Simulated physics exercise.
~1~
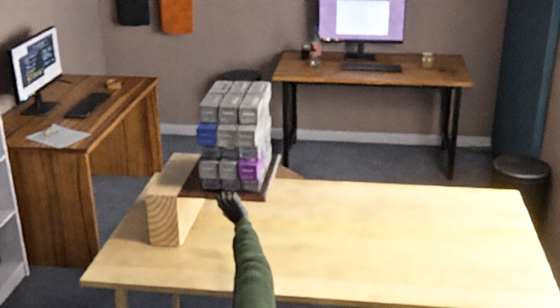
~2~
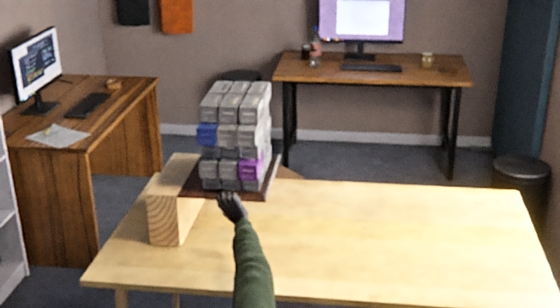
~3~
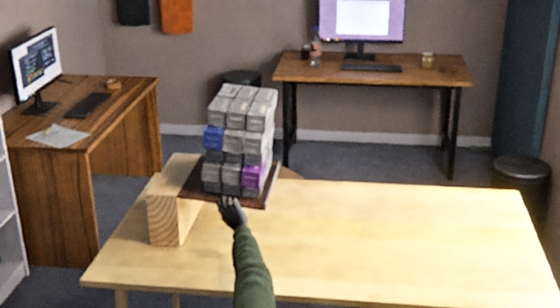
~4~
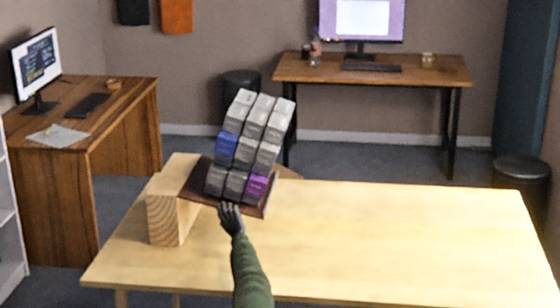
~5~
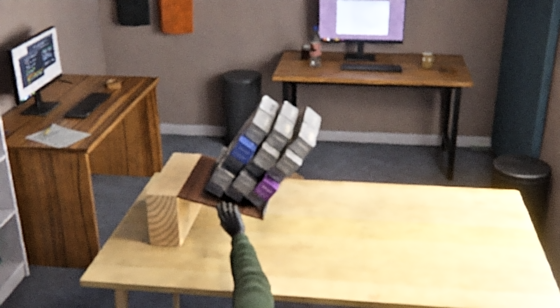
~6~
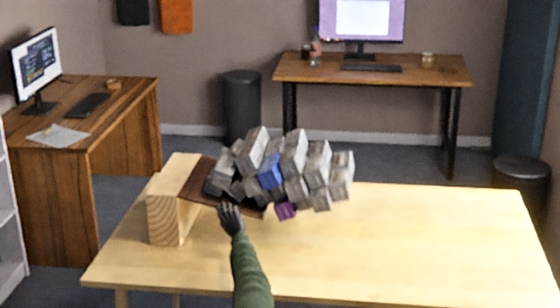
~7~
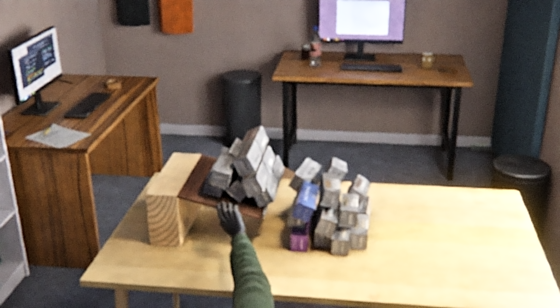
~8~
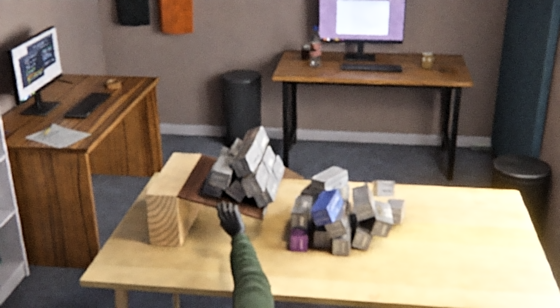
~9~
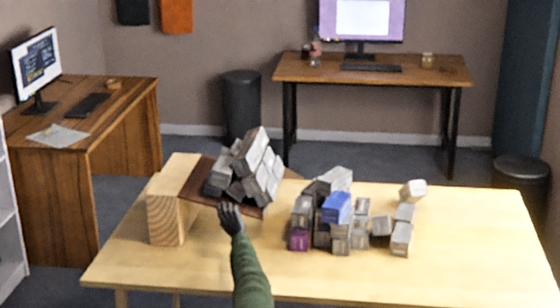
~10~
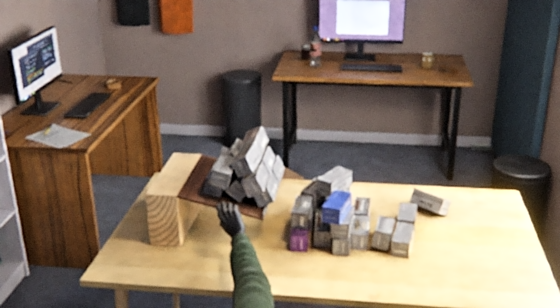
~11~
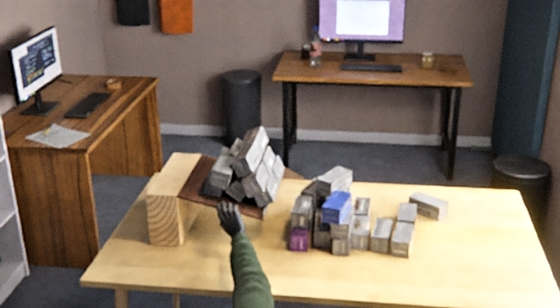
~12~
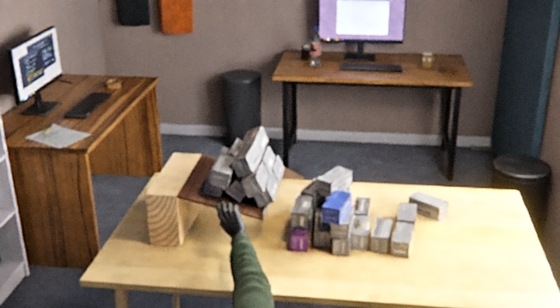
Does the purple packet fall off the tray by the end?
Yes, the purple packet drops off the tray as the stack topples to the right, and it ends up on the table among the other fallen packets.
